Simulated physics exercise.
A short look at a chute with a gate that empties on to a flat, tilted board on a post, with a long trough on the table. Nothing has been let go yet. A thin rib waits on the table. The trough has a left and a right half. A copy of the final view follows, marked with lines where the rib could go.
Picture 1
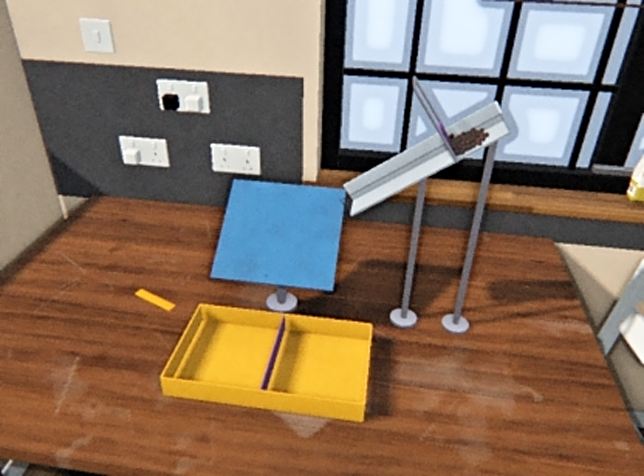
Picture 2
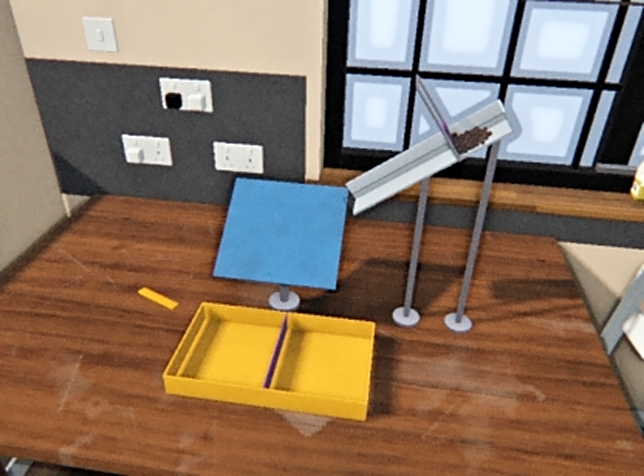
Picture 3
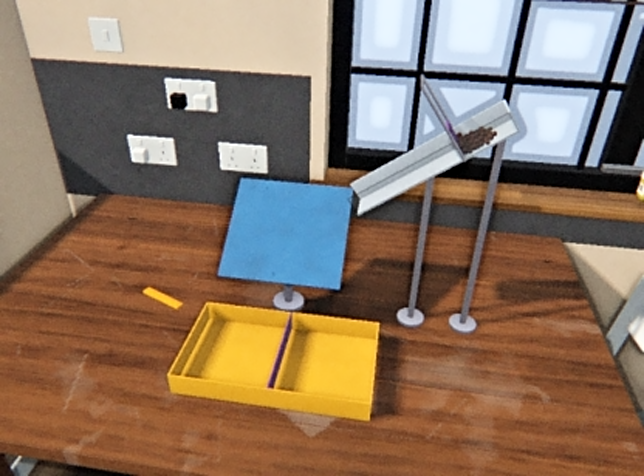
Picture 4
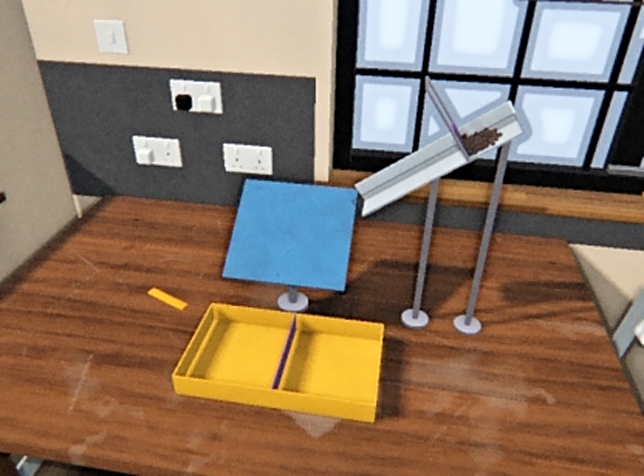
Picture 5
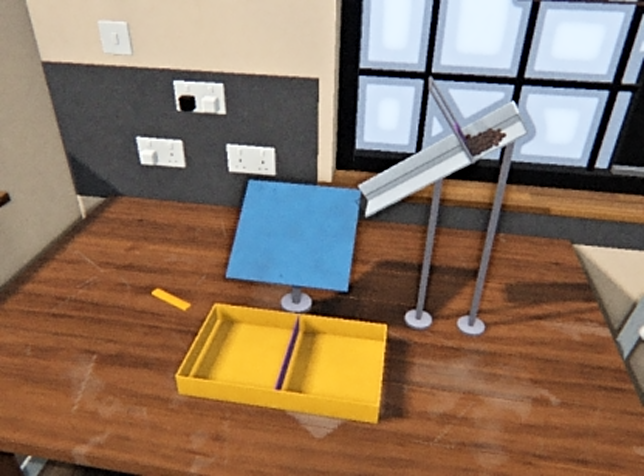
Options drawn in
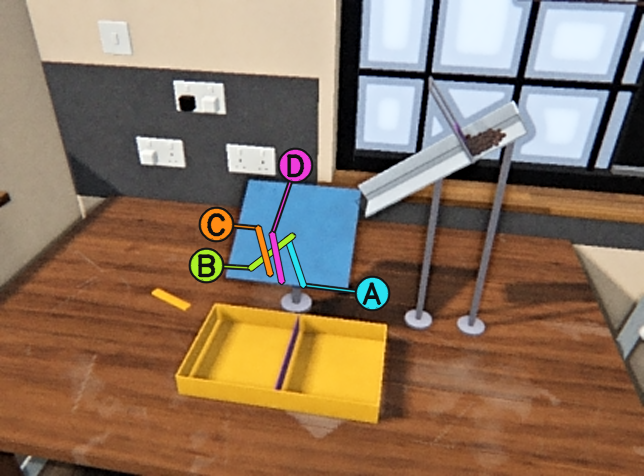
A wooden table held a yellow divided trough, a tilted blue board on a post, and a raised chute with small brown pieces behind its gate; only the view shifted slightly, and nothing else moved.
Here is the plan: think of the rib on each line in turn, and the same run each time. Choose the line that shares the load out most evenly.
Choose D.
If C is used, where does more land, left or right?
The left half.
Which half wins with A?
Right.
On the marked copy, line A from (287, 239) to (303, 285); line B from (292, 236) to (251, 268); line C from (258, 228) to (270, 273); line D from (272, 234) to (281, 281).
With A, of what is caught, a small part in the left half, most in the right.
With B, of what is caught, most in the left half, a small part in the right.
With C, of what is caught, most in the left half, about a quarter in the right.
With D, of what is caught, about half in the left half, about half in the right.
